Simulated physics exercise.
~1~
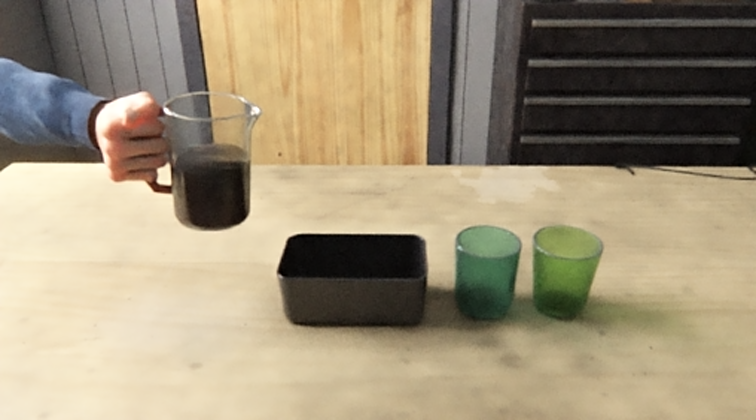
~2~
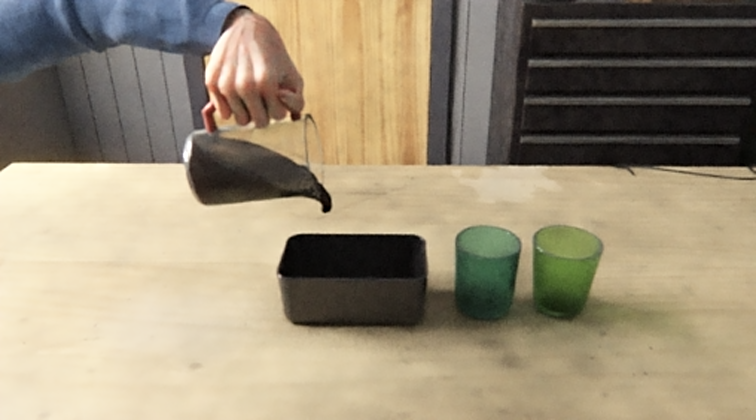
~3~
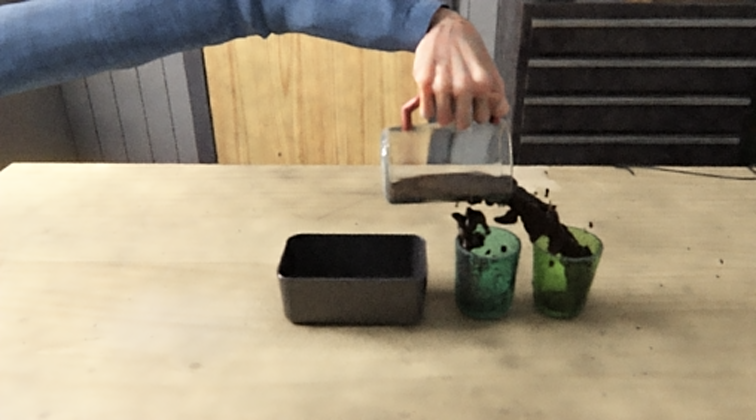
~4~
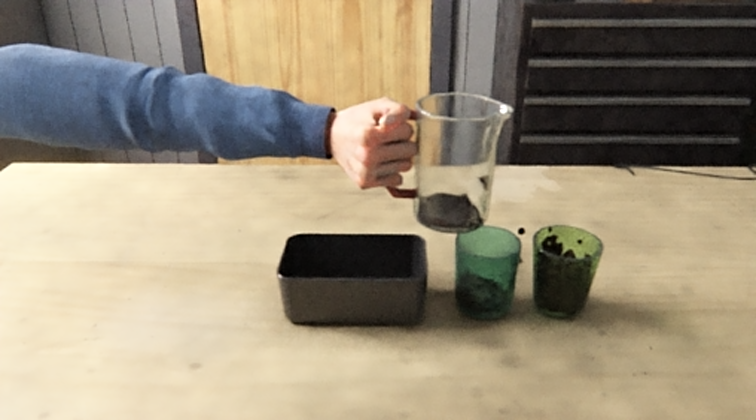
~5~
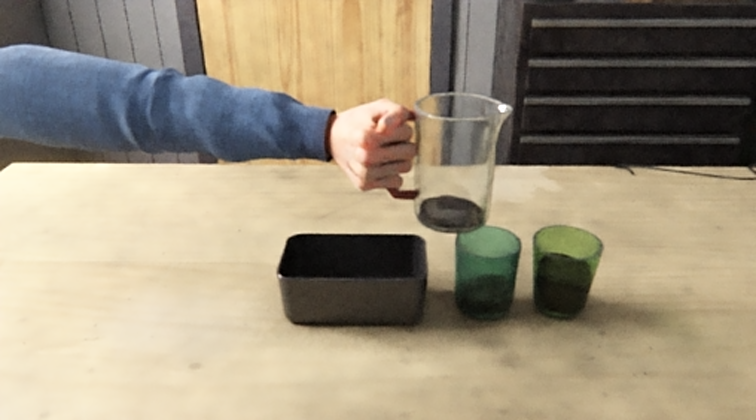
A hand in a blue sleeve holds a glass jug of dark coffee above the left side of a wooden table, where a black oblong tub, a teal glass and a green glass stand in a row. The hand tips the jug steeply as it nears the tub, and the coffee reaches the lip. It travels right, still tilted, and dark liquid splashes into both glasses. The jug then turns upright above the teal glass. At the end it hangs there with a little coffee left, while the green glass holds more than the teal one.
